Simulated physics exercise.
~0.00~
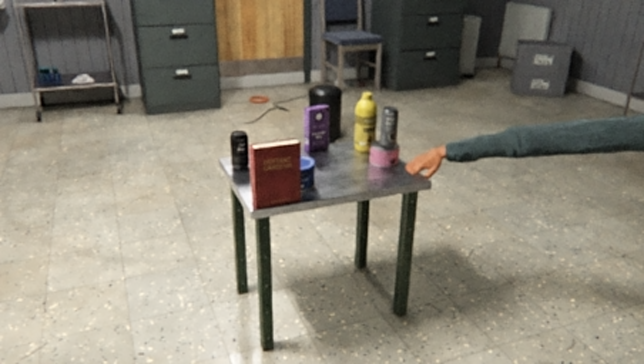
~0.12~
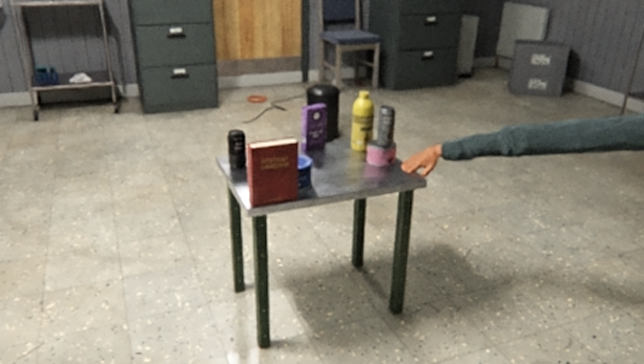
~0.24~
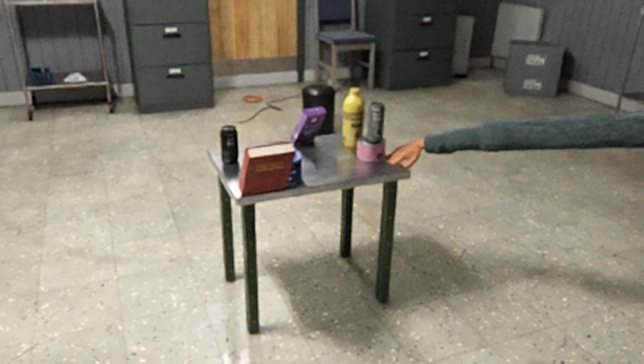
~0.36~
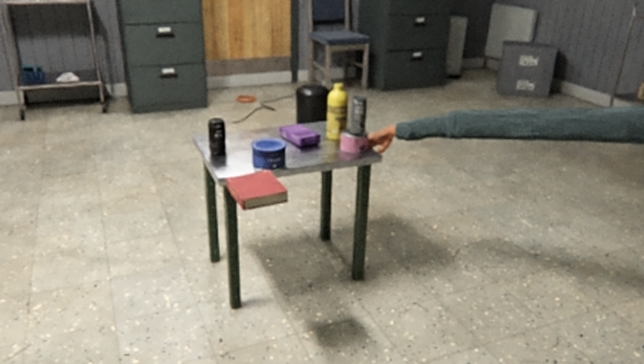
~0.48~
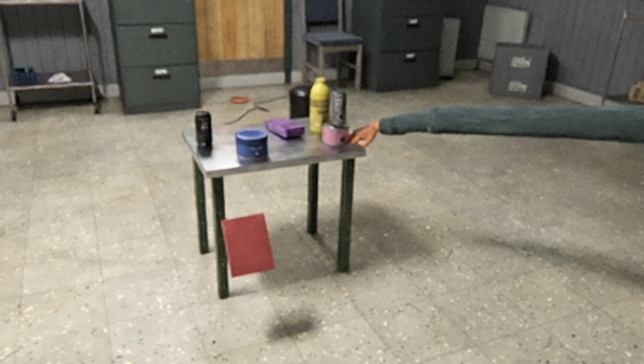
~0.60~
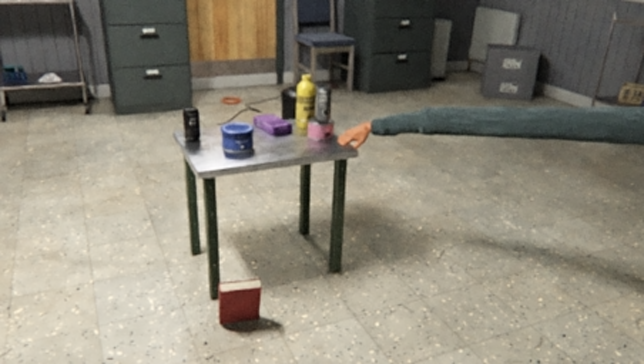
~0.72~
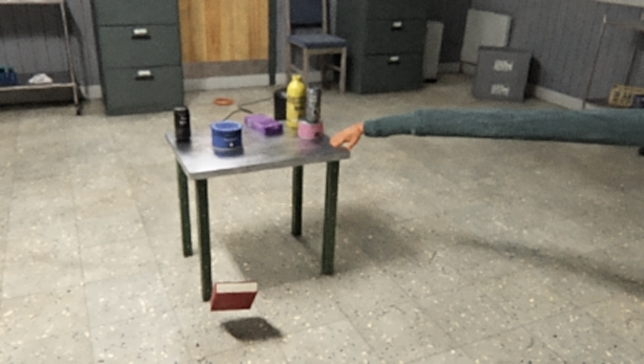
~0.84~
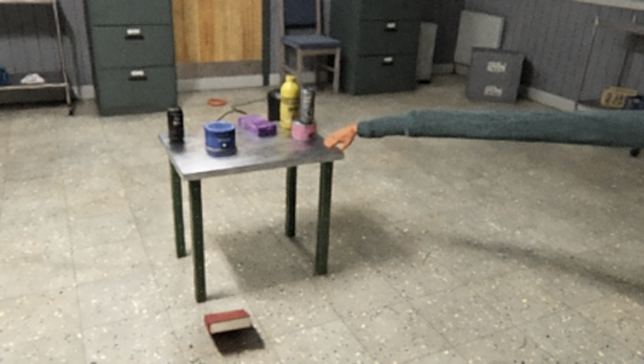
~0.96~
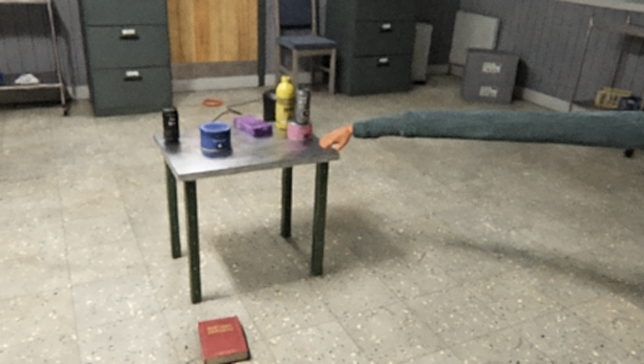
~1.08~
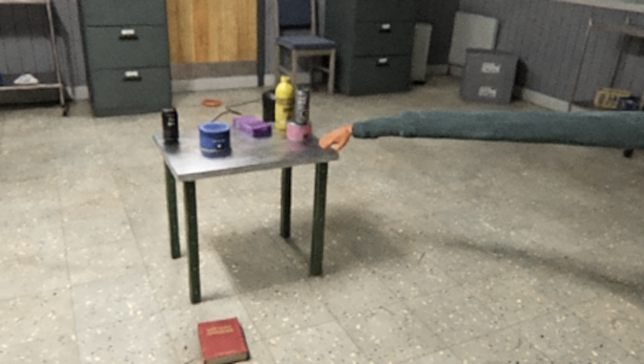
A small metal-topped side table with dark green legs is pushed by a sleeved arm reaching in from the right, in a room with grey filing cabinets, seen from slightly above. On it stand a red book at the front, a purple packet, a yellow bottle, a blue tub, a pink tub, a grey can and black containers. As the table slides away, the purple packet topples onto the tabletop and the book tips over the front edge, turning as it drops. The table stops, the blue tub having shifted, and the book settles flat on the floor while the bottle stays upright.
